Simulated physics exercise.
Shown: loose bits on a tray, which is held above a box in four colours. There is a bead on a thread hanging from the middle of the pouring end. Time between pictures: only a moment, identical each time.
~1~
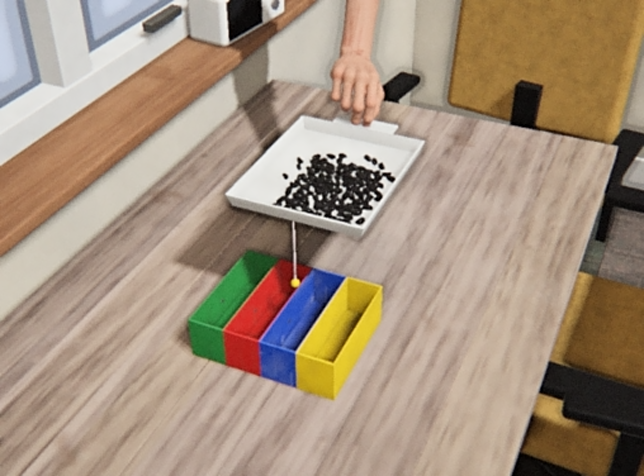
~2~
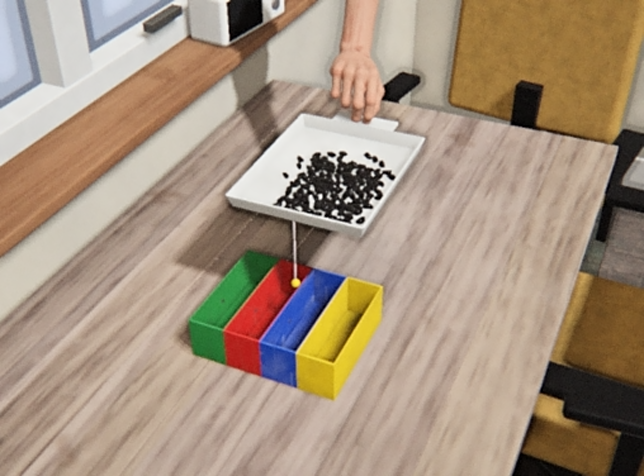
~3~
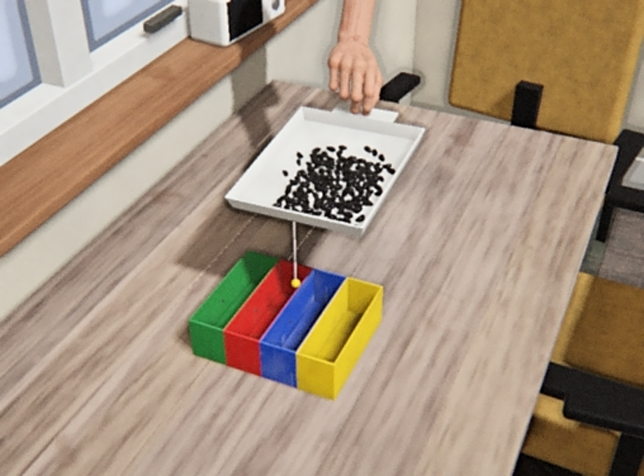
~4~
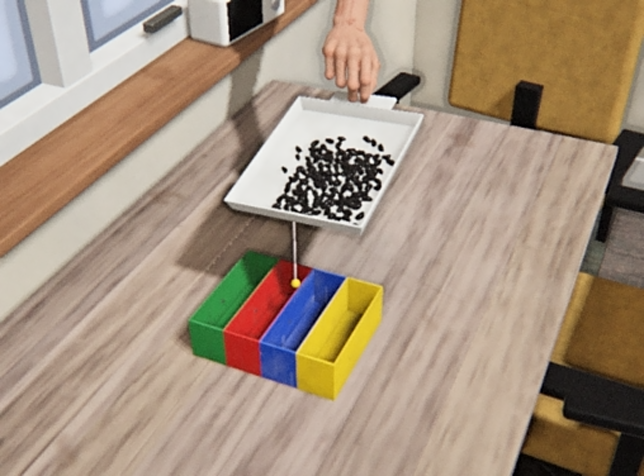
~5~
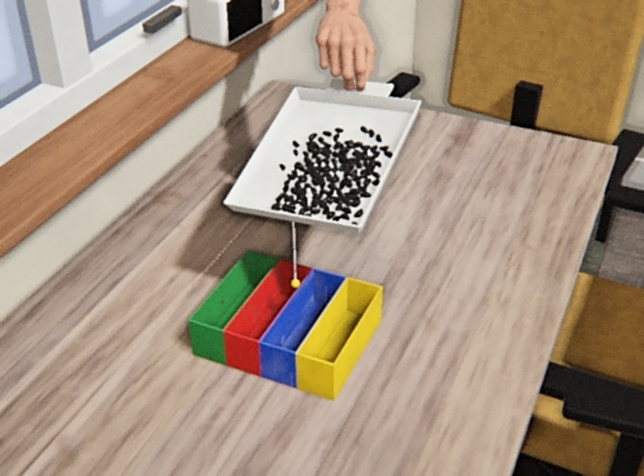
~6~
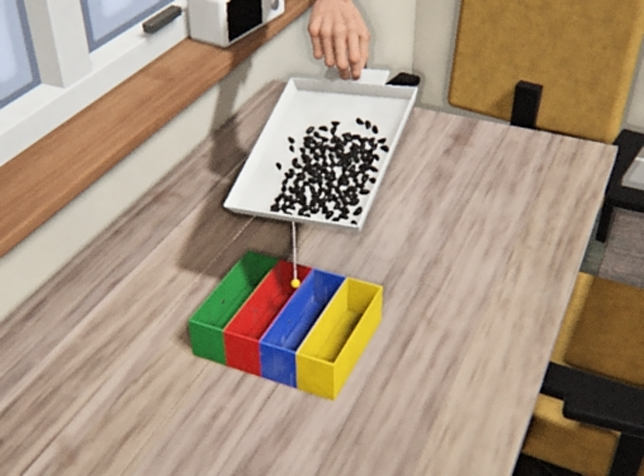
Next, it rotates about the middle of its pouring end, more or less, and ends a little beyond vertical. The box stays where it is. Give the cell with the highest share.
Highest share: The green cell.
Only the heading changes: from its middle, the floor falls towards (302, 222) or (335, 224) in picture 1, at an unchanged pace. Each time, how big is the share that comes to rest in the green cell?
10 and 0 per cent, in that order.
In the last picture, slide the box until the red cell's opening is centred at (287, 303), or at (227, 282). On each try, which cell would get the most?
The green one, then red.
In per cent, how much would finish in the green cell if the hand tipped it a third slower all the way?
Roughly 40 %.
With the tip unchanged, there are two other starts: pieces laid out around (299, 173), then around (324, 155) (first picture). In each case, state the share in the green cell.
Close to 60 %, followed by close to 50 %.
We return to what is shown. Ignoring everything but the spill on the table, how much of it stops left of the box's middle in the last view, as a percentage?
Share to the left: Near 90 per cent.
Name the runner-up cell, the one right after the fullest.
The red cell.
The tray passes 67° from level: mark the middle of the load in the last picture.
Roughly (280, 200).
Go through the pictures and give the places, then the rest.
Corners of the pouring end near (232, 193) and (360, 225), level; middle of the load near (330, 188), black beans; bead on its thread near (295, 283); green cell near (207, 339); red cell near (242, 350); blue cell near (278, 361); yellow cell near (315, 373), in the first picture.
Corners of the pouring end near (232, 193) and (361, 225), level; middle of the load near (330, 187), in the second picture.
Corners of the pouring end near (232, 195) and (360, 224), tipped barely, lowest at the left corner; middle of the load near (330, 184), in the third picture.
Corners of the pouring end near (231, 198) and (359, 223), tipped a little, lowest at the left corner; middle of the load near (329, 179), in the fourth picture.
Corners of the pouring end near (230, 200) and (357, 223), tipped clearly, lowest at the left corner; middle of the load near (327, 175), in the fifth picture.
Corners of the pouring end near (230, 203) and (356, 222), tipped clearly, lowest at the left corner; middle of the load near (333, 175); green cell near (208, 339); red cell near (243, 350); blue cell near (279, 362); yellow cell near (316, 373), in the sixth picture.
Shortly afterwards, tray tipped steeply; all but a few on the tray; a little falling or outside the box.
Next, tray tipped past a quarter turn; a little on the tray; near a quarter in the green cell; near a quarter in the red cell; a little in the blue cell; near a third falling or outside the box.
Some moments later, tray tipped past a quarter turn; near half in the green cell; near a third in the red cell; a little in the blue cell; a little falling or outside the box.
In the end, tray tipped past a quarter turn; near half in the green cell; near a third in the red cell; a little in the blue cell; none at all in the yellow cell; a little outside the box.
